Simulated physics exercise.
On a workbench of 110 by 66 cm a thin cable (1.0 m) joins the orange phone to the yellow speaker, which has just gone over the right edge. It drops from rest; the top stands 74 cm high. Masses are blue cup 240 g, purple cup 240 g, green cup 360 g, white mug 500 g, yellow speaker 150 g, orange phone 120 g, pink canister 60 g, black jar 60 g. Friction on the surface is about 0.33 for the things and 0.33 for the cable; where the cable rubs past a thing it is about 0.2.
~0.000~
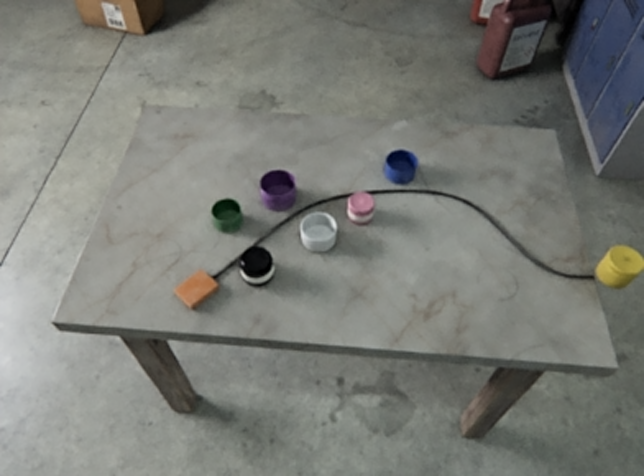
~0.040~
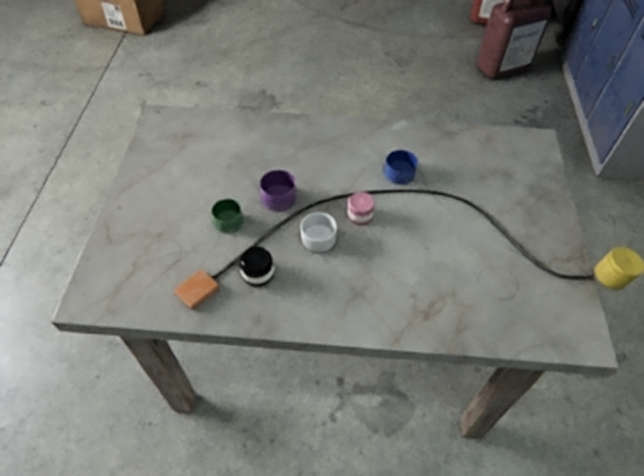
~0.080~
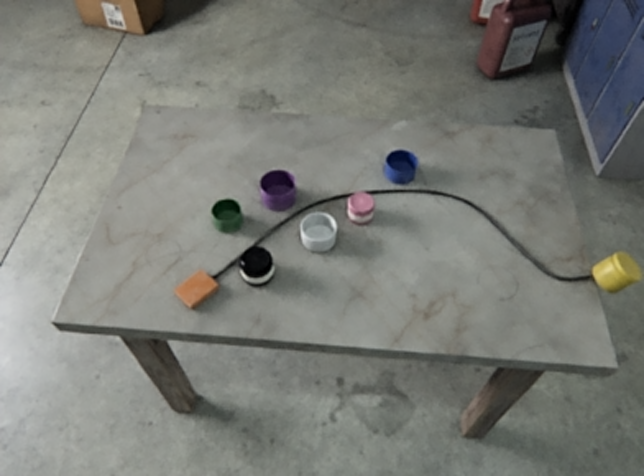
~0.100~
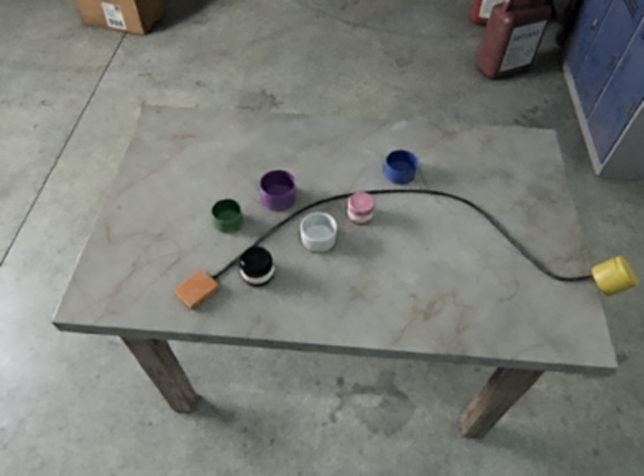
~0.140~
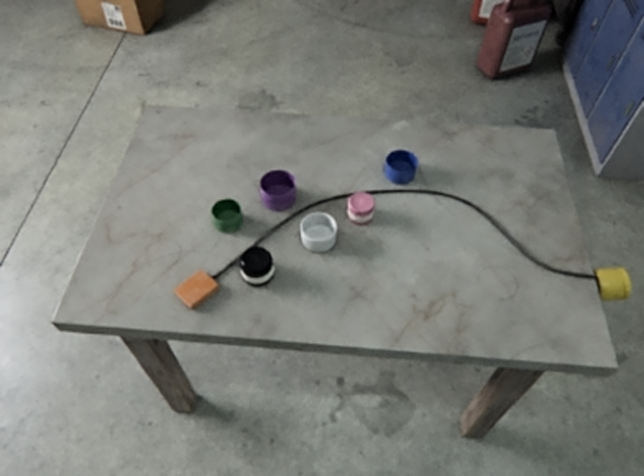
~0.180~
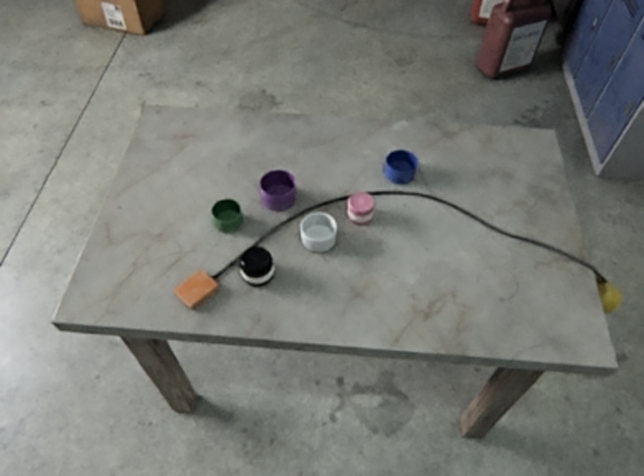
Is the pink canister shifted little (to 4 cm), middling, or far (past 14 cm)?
Result: Pink canister reaches the top band.
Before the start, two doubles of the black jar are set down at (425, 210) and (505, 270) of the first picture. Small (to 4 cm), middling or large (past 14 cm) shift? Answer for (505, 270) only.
There: Small.
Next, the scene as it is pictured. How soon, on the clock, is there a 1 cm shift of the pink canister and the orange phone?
Pink canister 0.26 s, orange phone 0.26 s.
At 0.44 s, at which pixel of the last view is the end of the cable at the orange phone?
At about (253, 259).
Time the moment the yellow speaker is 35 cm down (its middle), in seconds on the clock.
About: 0.70 s.
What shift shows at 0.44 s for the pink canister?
About: Pink canister 20 cm.
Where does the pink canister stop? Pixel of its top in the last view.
Around (383, 301).
By 0.4 s, the cable's tail end at (253, 259); pink canister 19 cm off its start, yellow speaker over the edge, orange phone 9 cm off its start.
By 0.7 s, the cable's tail end at (285, 235); pink canister 25 cm off its start, orange phone 19 cm off its start, yellow speaker over the edge.
By 0.9 s, the cable's tail end at (307, 226); pink canister 25 cm off its start at (383, 301), orange phone 25 cm off its start at (289, 220), yellow speaker over the edge.
By 1.2 s, the cable's tail end at (308, 224); pink canister 25 cm off its start, orange phone 26 cm off its start, yellow speaker over the edge.
By 2.4 s, the cable's tail end at (308, 224); pink canister 25 cm off its start at (383, 301), orange phone 26 cm off its start at (290, 219), yellow speaker over the edge, black jar 5 cm off its start at (281, 250).
